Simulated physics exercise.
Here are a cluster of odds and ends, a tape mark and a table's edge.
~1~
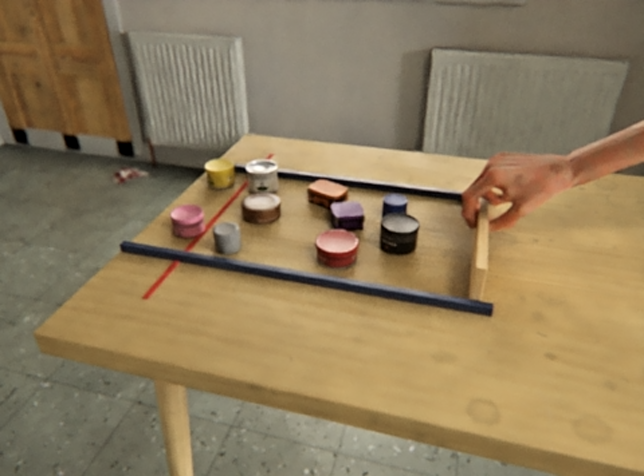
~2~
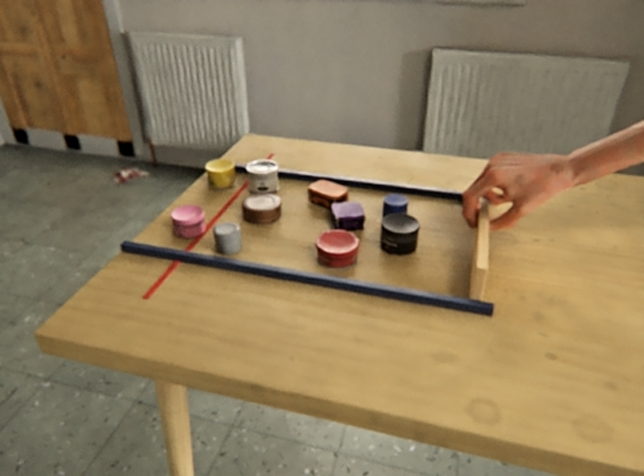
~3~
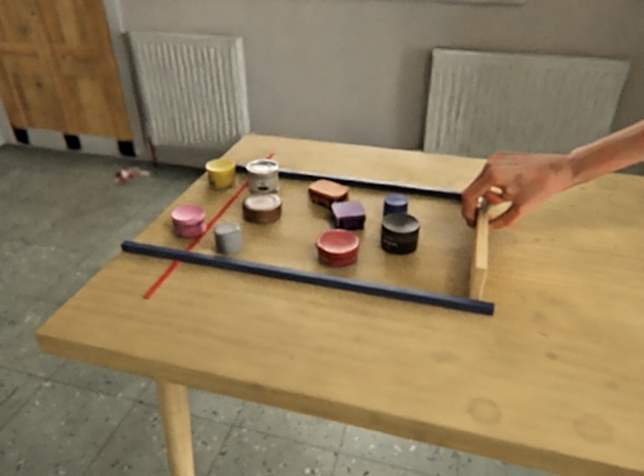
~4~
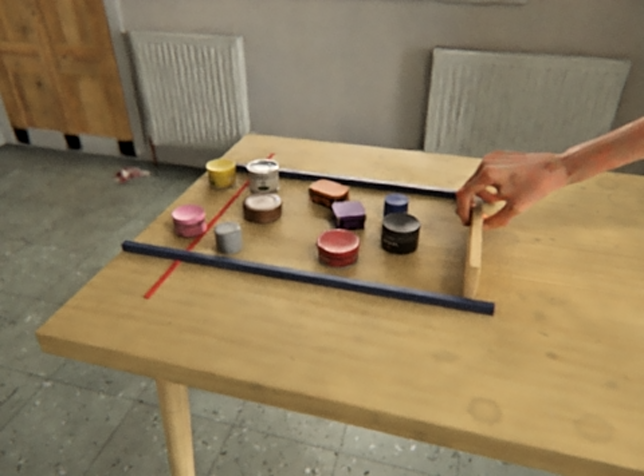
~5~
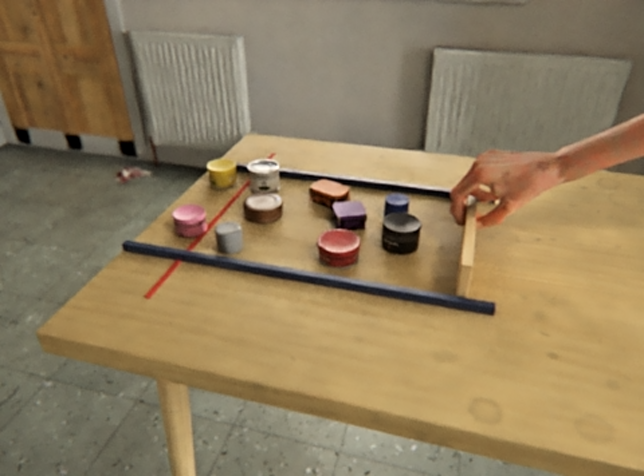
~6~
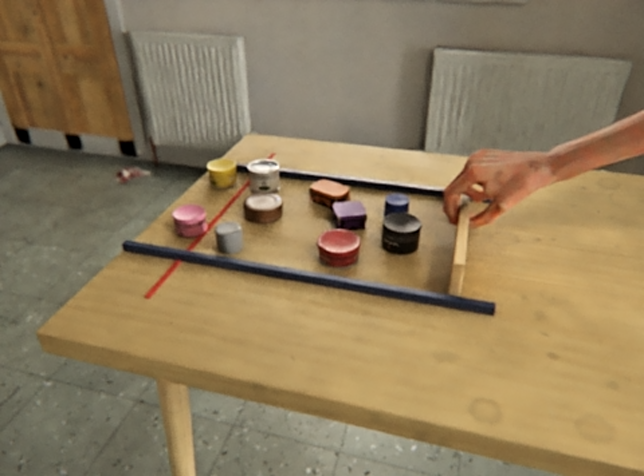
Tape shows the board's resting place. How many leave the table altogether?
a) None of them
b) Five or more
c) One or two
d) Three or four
The answer is c.
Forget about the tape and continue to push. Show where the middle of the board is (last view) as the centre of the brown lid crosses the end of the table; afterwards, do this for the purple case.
The middle is at (220, 195) when it's the brown lid, and at (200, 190) when it's the purple case.
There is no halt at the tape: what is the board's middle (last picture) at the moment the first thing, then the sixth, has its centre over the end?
First: Around (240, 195). Next: Around (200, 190).
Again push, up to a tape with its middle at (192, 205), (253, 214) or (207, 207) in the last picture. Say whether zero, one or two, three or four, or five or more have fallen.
First 5 or more, then none at all, and lastly three to four.
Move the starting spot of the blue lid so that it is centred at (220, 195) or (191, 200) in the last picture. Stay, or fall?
Results in order - down; down.
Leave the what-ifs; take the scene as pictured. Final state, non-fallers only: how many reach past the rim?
Counting them gives 2.
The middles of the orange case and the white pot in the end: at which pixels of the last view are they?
Final centres, first then second: (240, 174), (213, 170).
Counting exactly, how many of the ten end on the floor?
Exactly 1.
Soon after, none off yet; yellow tin at rest near (223, 174); pink tub at rest near (190, 221); white pot at rest near (264, 177).
By the end, the number that fall off is one or two; fallen, yellow tin.
